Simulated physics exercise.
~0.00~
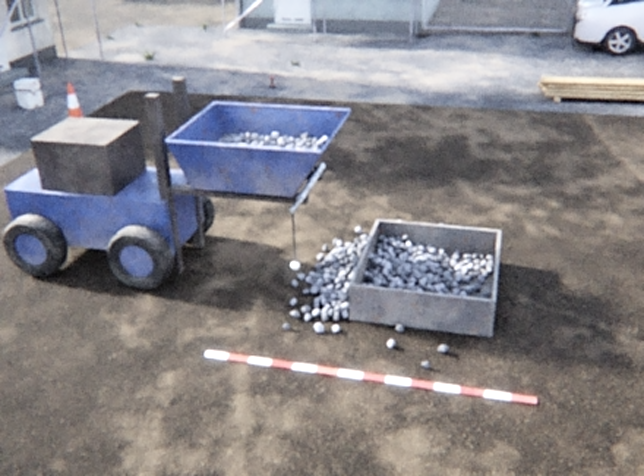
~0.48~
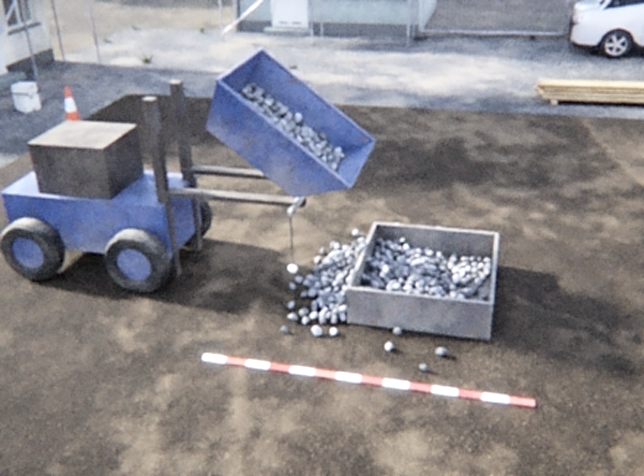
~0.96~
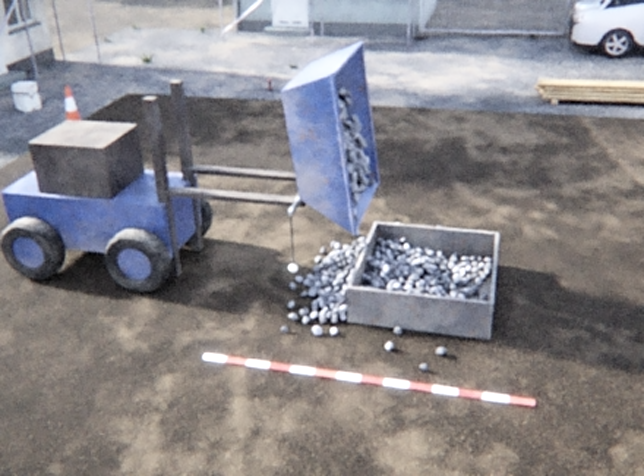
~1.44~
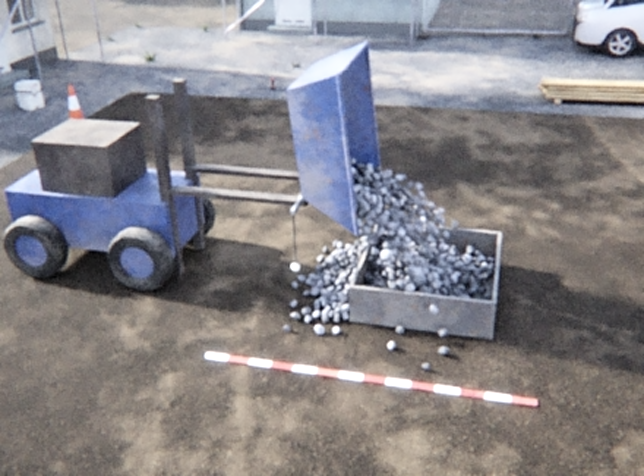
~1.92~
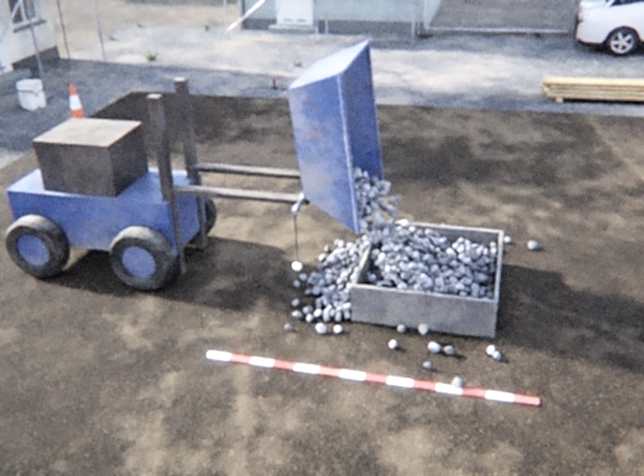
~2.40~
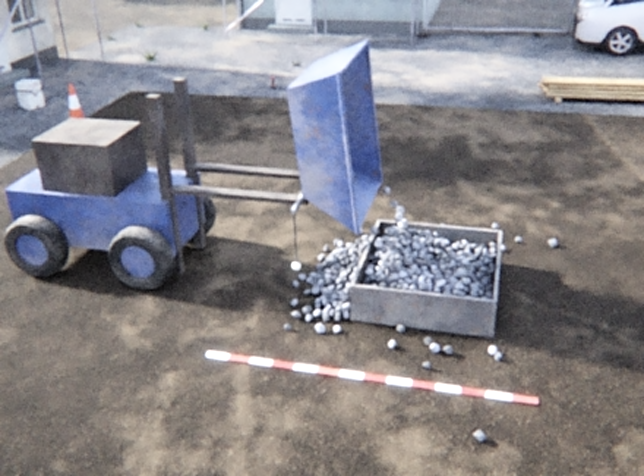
In this clip, a blue fork truck tips its raised skip steeply to the right, pouring grey stones into an already well-filled open bin beside a loose pile. The skip empties and stays tilted, with most stones heaped in the bin and a few scattered on the ground around it.
